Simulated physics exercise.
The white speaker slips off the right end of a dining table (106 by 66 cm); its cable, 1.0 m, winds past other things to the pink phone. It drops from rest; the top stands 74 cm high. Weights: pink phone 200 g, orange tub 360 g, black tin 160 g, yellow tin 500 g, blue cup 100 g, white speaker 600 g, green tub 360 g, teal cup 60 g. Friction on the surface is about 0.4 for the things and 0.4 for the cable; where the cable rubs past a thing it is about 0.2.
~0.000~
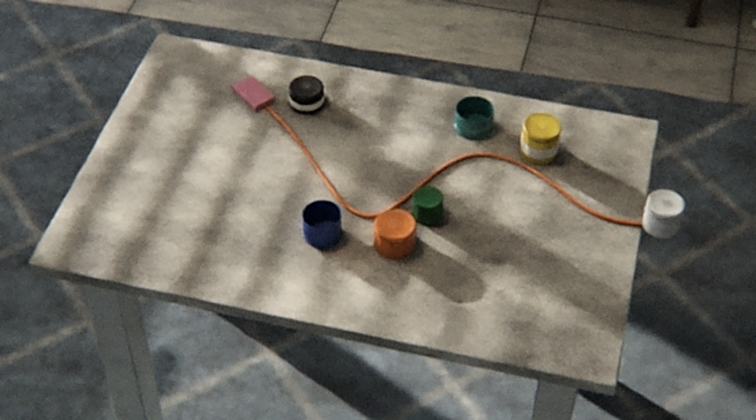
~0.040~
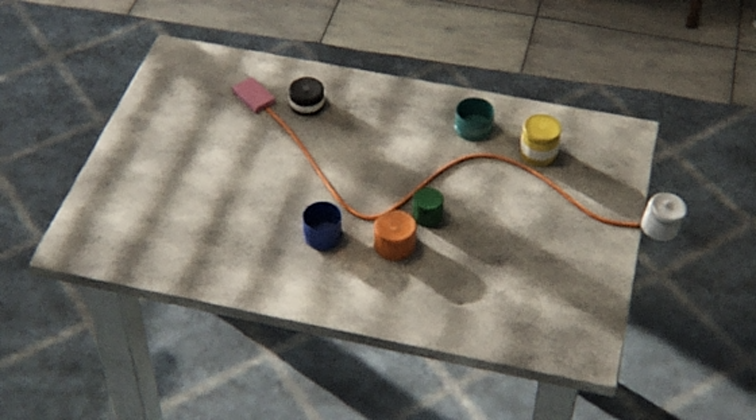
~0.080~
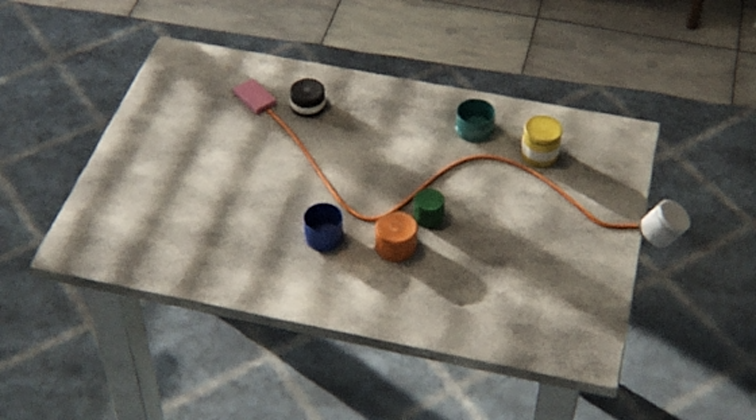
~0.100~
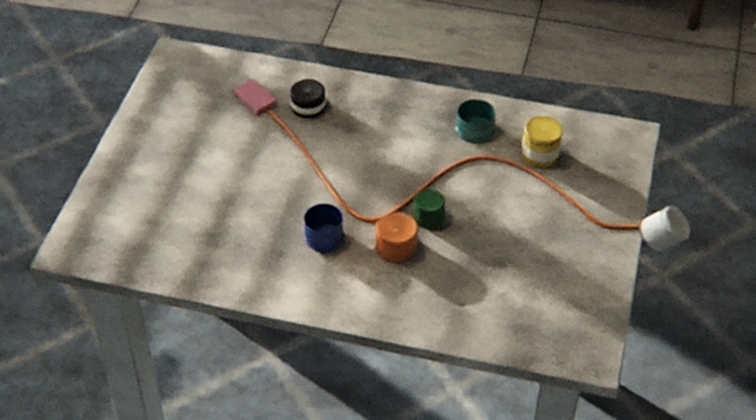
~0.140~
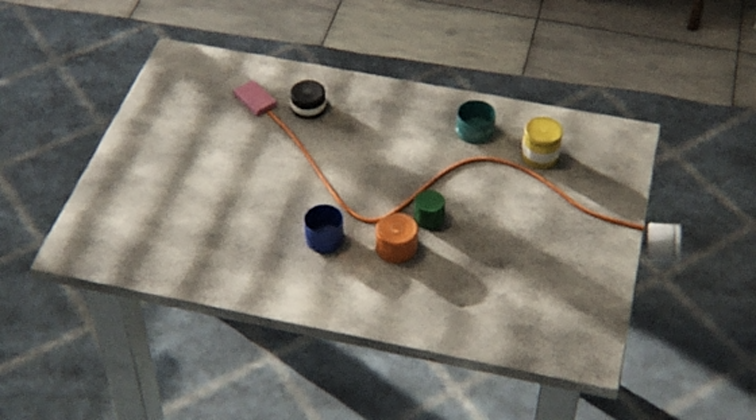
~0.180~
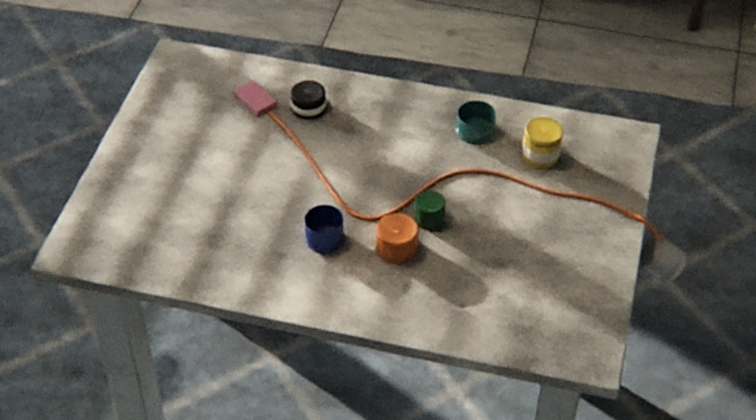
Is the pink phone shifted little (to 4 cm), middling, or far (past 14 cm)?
The pink phone reaches the top band.
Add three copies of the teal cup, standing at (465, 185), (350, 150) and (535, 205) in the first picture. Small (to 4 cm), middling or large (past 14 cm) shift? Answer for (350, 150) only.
There: Large.
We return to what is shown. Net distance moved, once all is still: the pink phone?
Pink phone 60 cm.
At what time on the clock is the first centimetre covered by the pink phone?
Pink phone 0.30 s.
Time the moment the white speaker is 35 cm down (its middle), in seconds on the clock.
About: 0.36 s.
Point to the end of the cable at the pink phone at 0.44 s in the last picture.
At about (354, 150).
At 0.4 s, the cable's tail end at (354, 150); pink phone 20 cm off its start, black tin 8 cm off its start, white speaker over the edge.
At 0.7 s, the cable's tail end at (493, 203); pink phone 50 cm off its start, black tin 10 cm off its start, white speaker over the edge.
At 0.9 s, the cable's tail end at (553, 222); pink phone 62 cm off its start at (530, 218), black tin 10 cm off its start at (357, 84), white speaker over the edge.
At 1.2 s, the cable's tail end at (553, 222); pink phone 62 cm off its start, black tin 10 cm off its start, white speaker over the edge.
At 2.4 s, the cable's tail end at (553, 222); pink phone 62 cm off its start at (530, 218), black tin 10 cm off its start at (357, 84), white speaker over the edge.
